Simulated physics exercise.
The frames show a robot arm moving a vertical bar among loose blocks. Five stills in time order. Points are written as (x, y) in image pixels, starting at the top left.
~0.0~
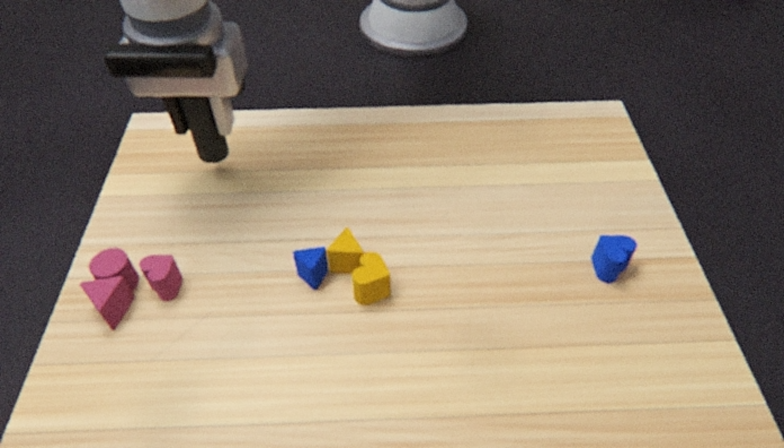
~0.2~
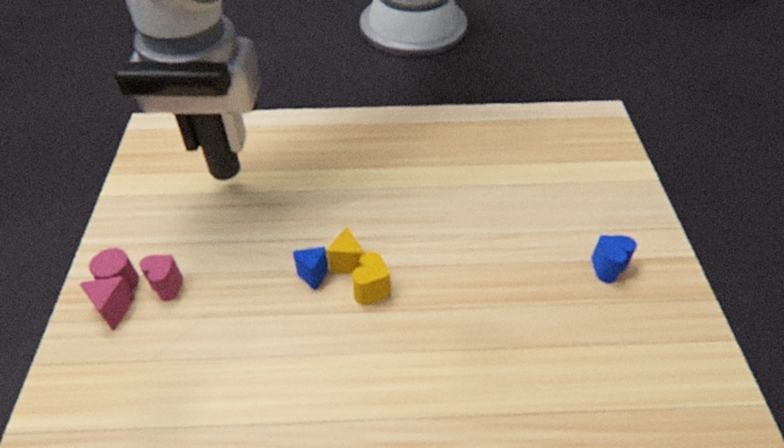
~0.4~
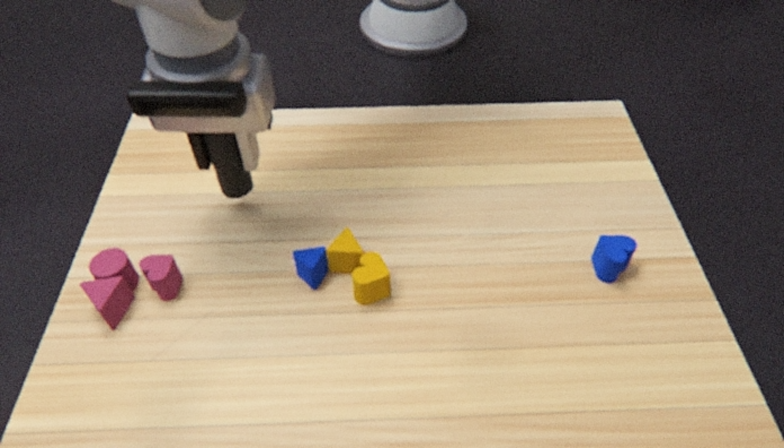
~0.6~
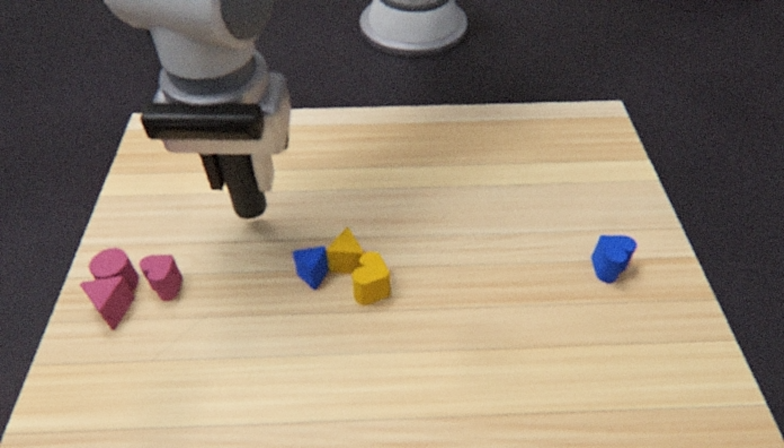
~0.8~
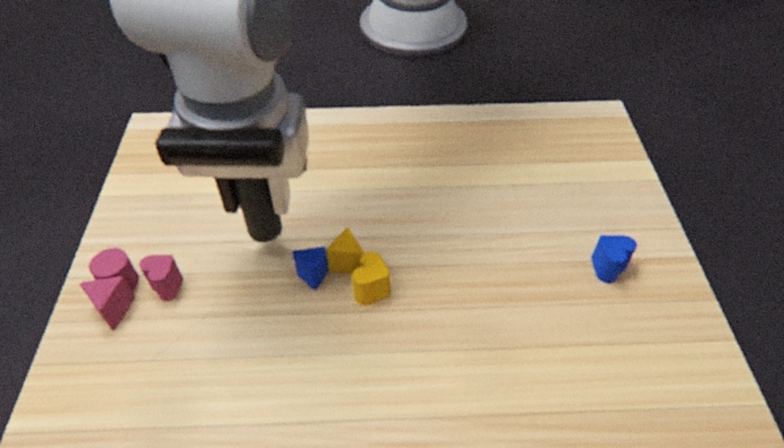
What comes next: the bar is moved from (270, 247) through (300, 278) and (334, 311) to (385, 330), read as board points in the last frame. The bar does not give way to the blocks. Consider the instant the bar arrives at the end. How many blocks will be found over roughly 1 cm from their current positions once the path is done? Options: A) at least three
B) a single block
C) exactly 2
My answer is option C.
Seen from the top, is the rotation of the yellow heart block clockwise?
The answer is no.
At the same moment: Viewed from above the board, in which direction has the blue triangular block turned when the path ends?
It makes a counterclockwise turn.
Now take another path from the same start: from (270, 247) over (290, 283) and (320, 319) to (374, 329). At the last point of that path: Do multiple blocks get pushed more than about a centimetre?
It seems not.
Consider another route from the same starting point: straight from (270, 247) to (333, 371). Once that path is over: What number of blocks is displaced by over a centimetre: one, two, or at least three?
The answer is a single block.
What follows on the original path. One third of the way, bar (296, 263); blue triangular block (321, 263), turned 55° anticlockwise.
Two thirds of the way, bar (332, 296); blue triangular block (361, 284), turned 110° anticlockwise; yellow heart block (387, 273), turned 45° anticlockwise.
At the end, bar (385, 315); blue triangular block (408, 290), turned 145° anticlockwise; yellow triangular block not moved; yellow heart block (418, 269), turned 95° anticlockwise.
